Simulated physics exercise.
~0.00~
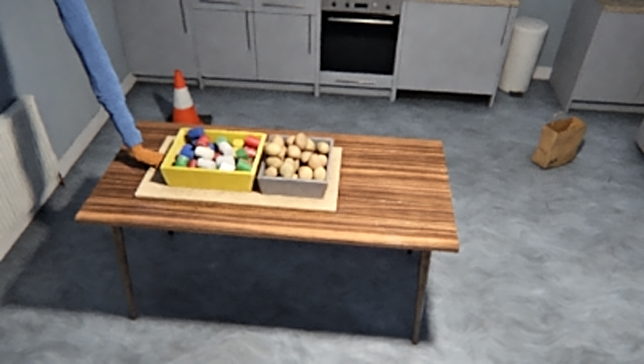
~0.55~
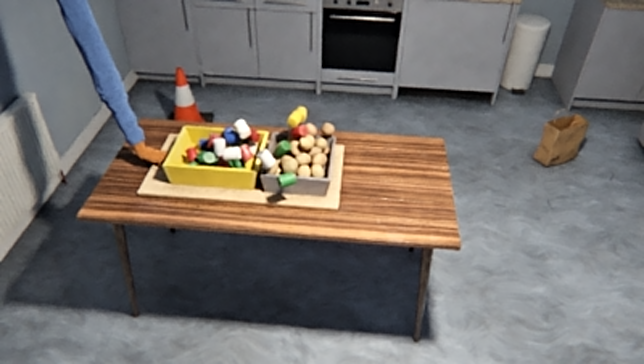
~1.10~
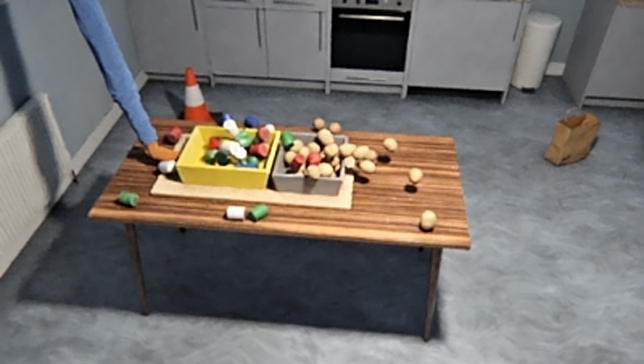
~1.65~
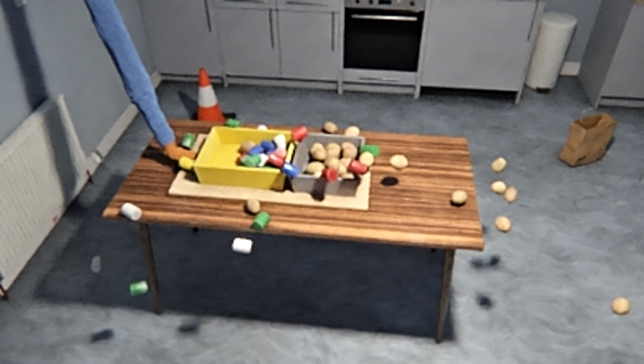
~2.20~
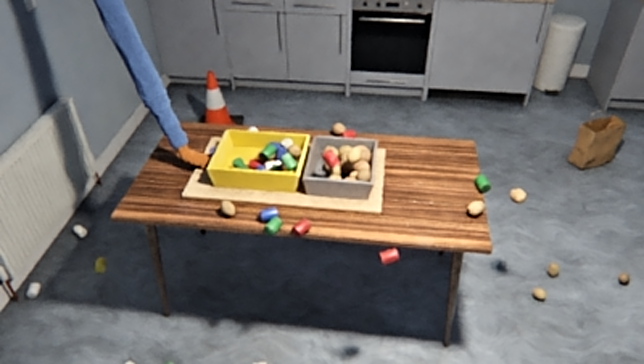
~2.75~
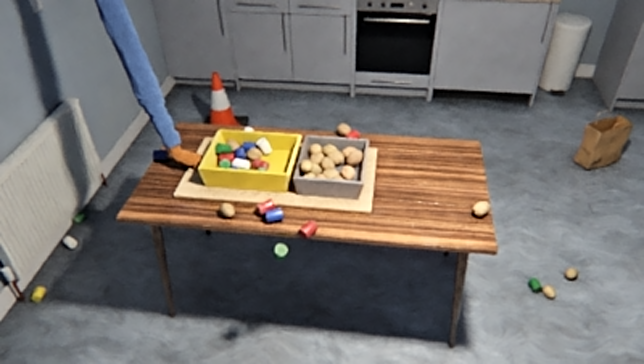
Yellow and grey tubs on a board shaking side to side on a table, flinging coloured jars and potatoes onto the floor.
